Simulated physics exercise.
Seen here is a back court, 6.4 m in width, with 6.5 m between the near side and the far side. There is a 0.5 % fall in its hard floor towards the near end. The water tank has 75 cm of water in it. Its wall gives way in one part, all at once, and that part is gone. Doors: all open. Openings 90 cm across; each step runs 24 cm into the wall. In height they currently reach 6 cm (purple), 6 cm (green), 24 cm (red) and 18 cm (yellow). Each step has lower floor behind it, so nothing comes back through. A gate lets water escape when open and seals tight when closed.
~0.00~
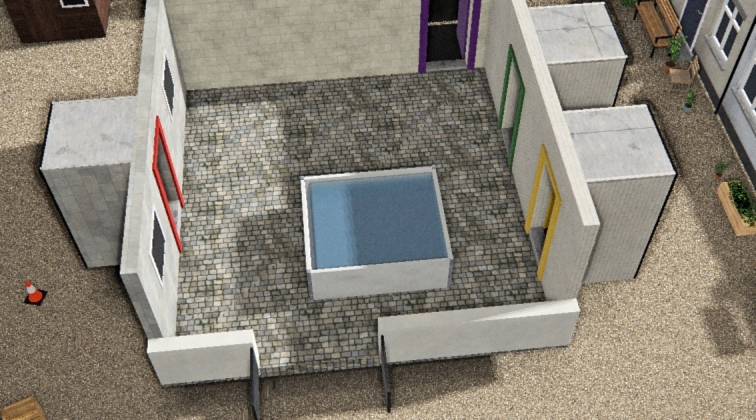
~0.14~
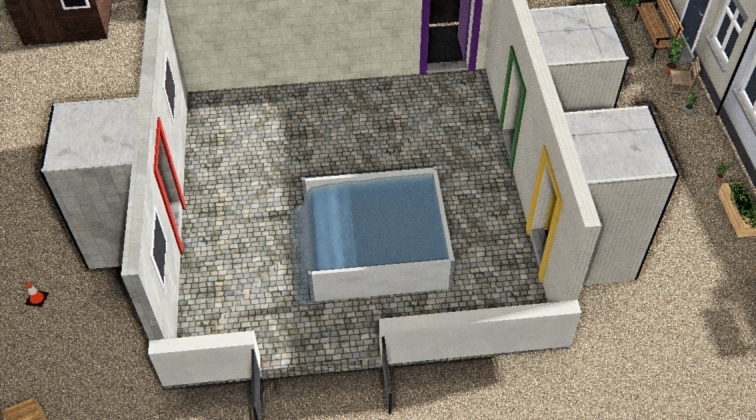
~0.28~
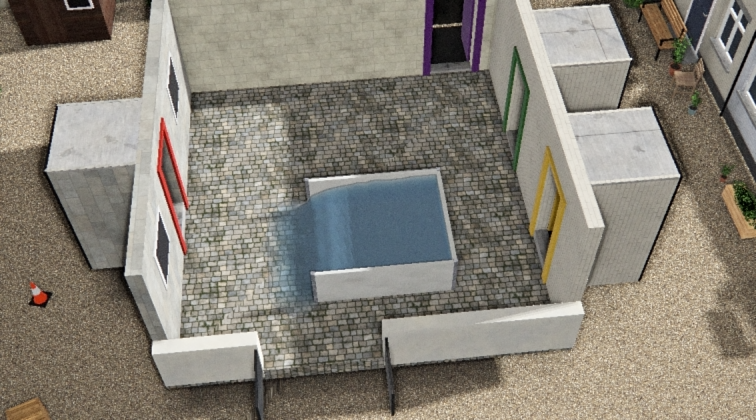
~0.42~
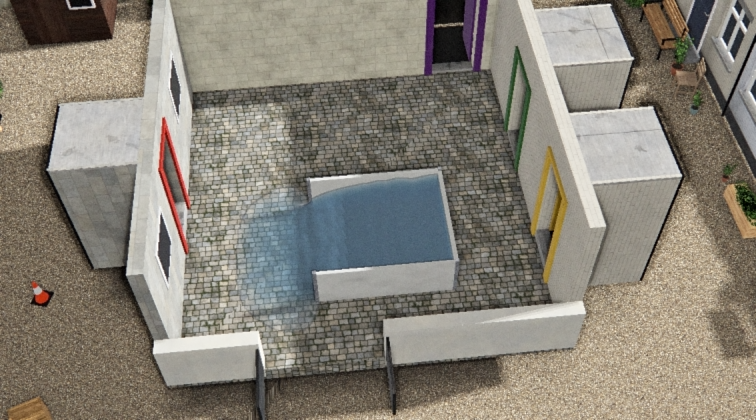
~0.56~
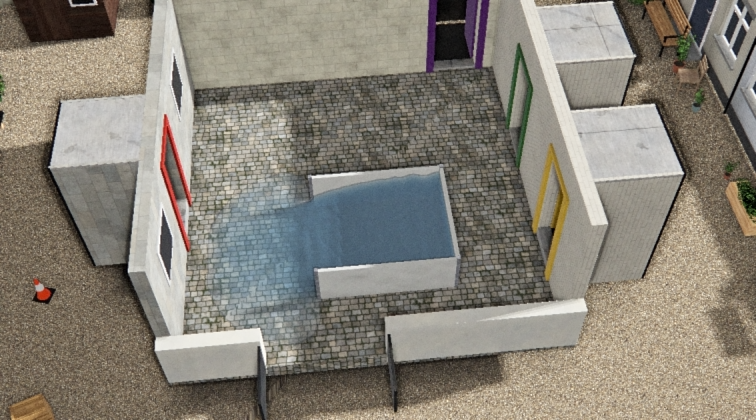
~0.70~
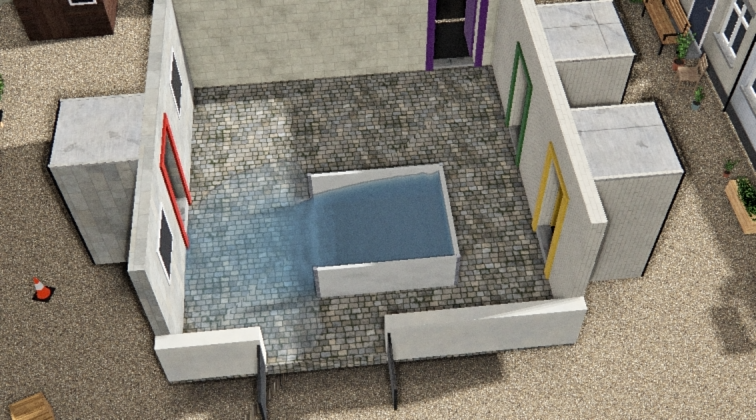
In a walled, cobbled courtyard with red, green, yellow and purple doorways, the left side of a raised water tank gave way, and water poured out and spread across the paving towards the red doorway.
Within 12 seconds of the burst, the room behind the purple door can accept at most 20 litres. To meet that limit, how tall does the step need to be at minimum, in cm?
At least 8 cm or so.
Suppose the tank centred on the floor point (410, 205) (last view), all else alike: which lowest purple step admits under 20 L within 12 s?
Minimum: Approx. 7.5 cm.
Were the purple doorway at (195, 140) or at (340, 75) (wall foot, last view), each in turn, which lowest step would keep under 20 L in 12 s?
In turn: Roughly 10.0 cm, roughly 5.5 cm.
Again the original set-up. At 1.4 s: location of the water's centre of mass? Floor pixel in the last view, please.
The water's centre is at about (319, 250).
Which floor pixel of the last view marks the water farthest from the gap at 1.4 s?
Near (192, 144).
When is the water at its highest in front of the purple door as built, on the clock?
About 10.0 seconds.
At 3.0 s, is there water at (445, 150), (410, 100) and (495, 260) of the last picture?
Listed order - unwetted, unwetted, unwetted.
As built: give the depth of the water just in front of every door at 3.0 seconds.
Door by door in centimetres - purple 0, green 0, red 30, yellow 0.
After 1.4 s water covers 25 % of the floor, deepest (49 cm) near (183, 350); it has not reached the purple door.
After 3.0 s water covers 40 % of the floor, deepest (38 cm) near (183, 360); it has not reached the purple door.
After 12.0 s water covers 100 % of the floor, deepest (15 cm) near (542, 272); 9 cm at the purple door, 44 litres in over its 6 cm step.
At the purple door as built, the water arrived by 4.4 s and peaked near 11 cm at 10.0 s.
Run again over the same 12 s with other heights there, 38 litres in over 6.5 cm, 13 litres over 9 cm. The limit of 20 litres is kept from about 8 cm up.
